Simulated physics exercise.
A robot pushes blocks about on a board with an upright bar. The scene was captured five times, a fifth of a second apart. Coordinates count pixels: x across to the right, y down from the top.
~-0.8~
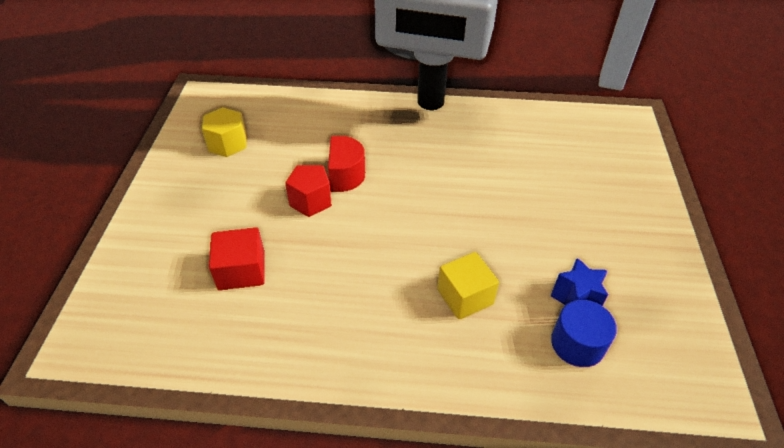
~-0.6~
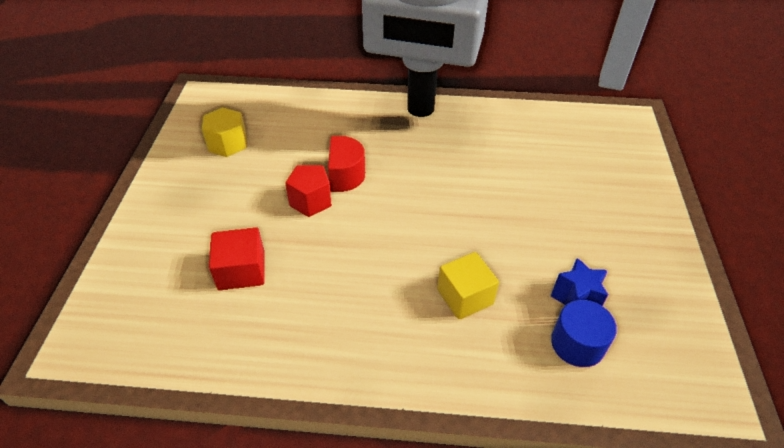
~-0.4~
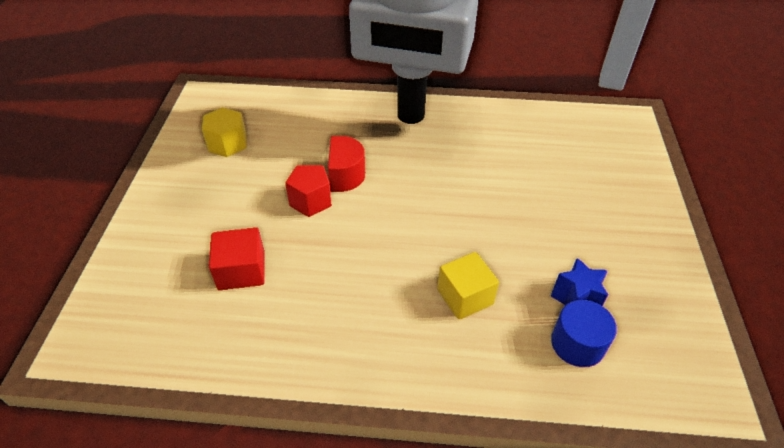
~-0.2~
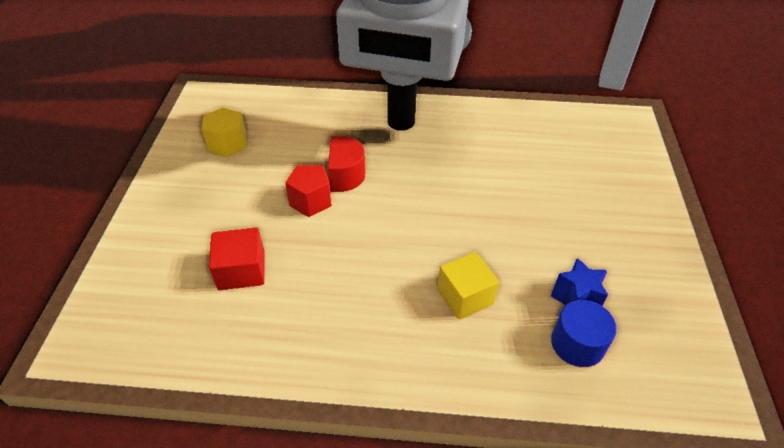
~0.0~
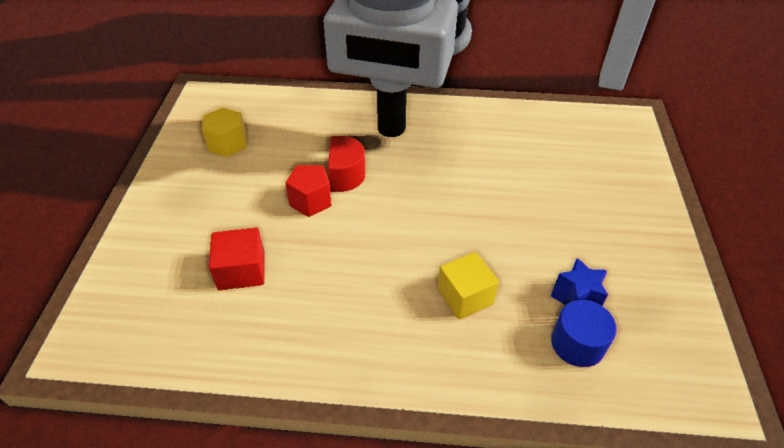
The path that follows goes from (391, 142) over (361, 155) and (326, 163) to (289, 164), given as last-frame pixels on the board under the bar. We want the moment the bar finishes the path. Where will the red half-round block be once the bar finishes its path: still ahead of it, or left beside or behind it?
The bar moves past it.
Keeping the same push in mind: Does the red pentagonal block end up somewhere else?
Yes.
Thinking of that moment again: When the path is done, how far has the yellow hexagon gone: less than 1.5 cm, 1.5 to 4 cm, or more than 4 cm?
The smallest band: Under 1.5 cm.
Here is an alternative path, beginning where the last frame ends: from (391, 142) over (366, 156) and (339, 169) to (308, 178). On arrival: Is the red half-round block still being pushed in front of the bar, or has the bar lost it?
The bar should slip past it.
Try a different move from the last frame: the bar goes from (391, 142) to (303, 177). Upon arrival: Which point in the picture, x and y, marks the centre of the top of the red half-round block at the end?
The answer is (324, 173).
On the path given first. One third of the way, bar (359, 142); red half-round block (341, 154).
Two thirds of the way, bar (324, 149); red pentagonal block (300, 184); red half-round block (327, 163), turned 55° anticlockwise.
At the end, bar (286, 151); yellow hexagon still; red pentagonal block (300, 184); red half-round block (327, 163), turned 55° anticlockwise.
